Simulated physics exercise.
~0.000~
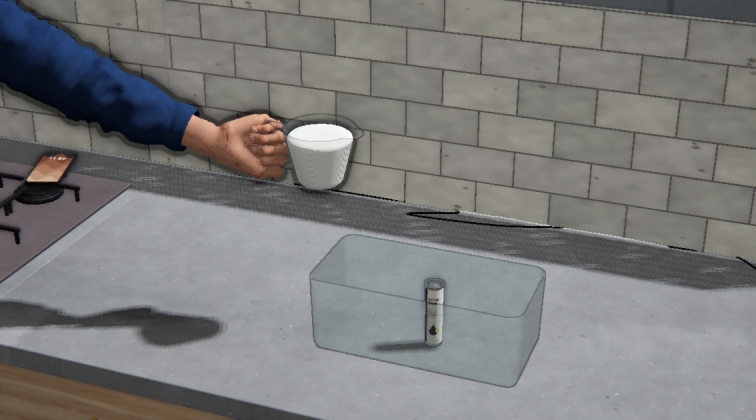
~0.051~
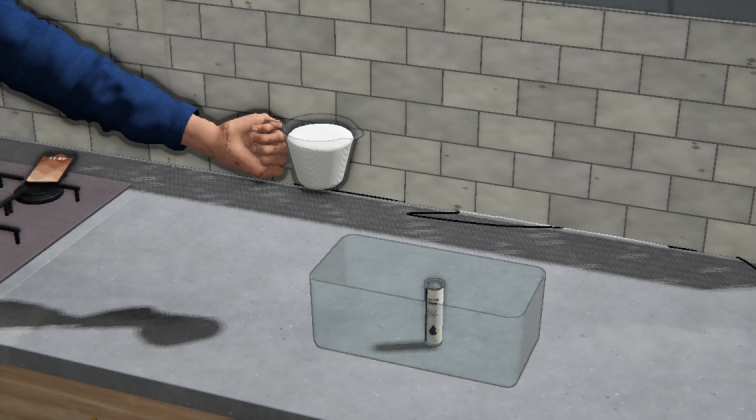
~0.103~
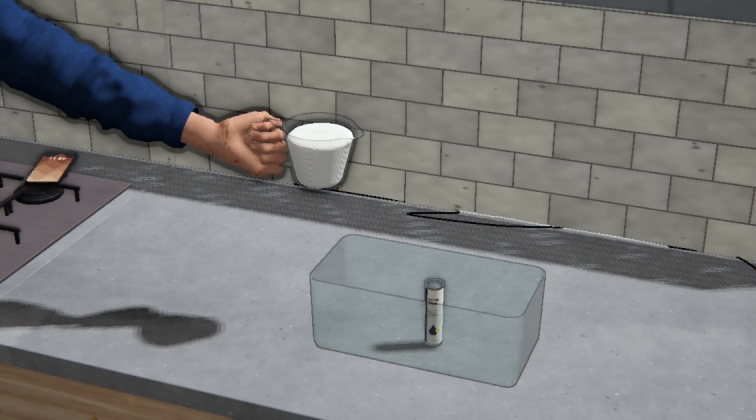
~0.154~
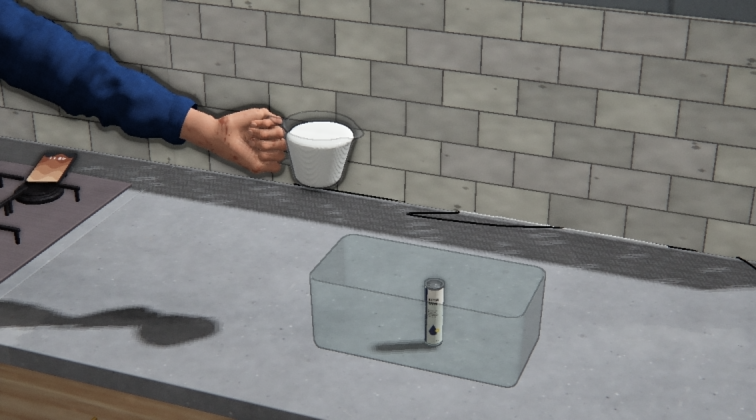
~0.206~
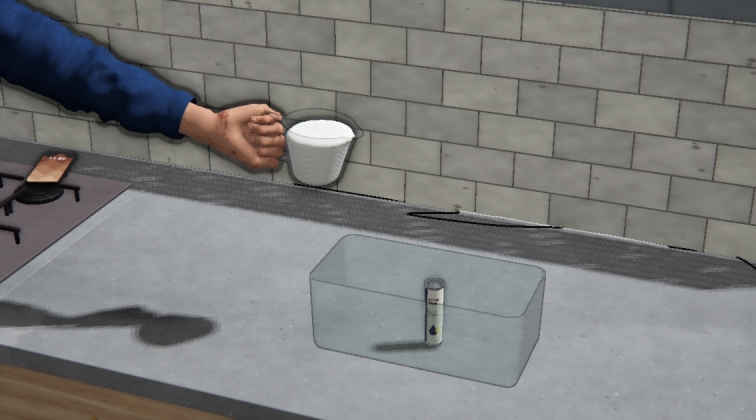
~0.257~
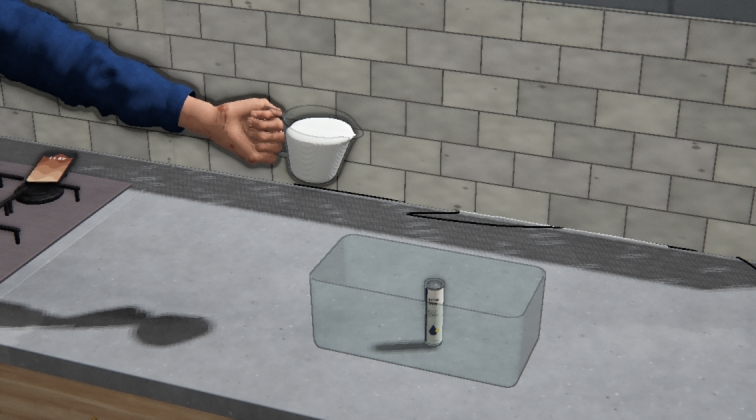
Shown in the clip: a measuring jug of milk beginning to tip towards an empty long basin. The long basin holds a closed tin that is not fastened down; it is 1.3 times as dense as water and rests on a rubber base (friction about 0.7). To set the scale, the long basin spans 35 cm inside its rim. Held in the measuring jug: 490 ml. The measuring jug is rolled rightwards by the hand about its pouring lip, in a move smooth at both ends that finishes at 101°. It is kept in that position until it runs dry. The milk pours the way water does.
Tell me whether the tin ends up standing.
I expect it to overbalance.
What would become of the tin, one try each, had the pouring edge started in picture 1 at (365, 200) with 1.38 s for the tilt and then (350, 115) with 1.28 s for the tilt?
First it remains upright; then it goes over.
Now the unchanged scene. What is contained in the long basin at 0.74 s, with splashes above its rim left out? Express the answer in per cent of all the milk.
Roughly 4 percent.
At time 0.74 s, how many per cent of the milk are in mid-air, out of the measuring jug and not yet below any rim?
It comes to about 24 percent.
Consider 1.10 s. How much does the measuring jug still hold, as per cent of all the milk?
Near 14 in a hundred.
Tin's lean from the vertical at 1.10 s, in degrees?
It tilts roughly 20° from upright.
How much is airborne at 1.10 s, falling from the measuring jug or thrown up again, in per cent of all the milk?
Close to 32 %.
After 0.74 s the tilt is 57° and 73 per cent is still to pour; the tin stands where it began.
After 1.10 s the tilt is 91° and 15 per cent is still to pour; the tin leans 20°.
After 1.47 s the tilt is 101° and 0 per cent is still to pour; the tin lies on its side.
After 1.88 s the tilt is 101° and 0 per cent is still to pour; the tin lies on its side.
In the end the tin lies on its side.
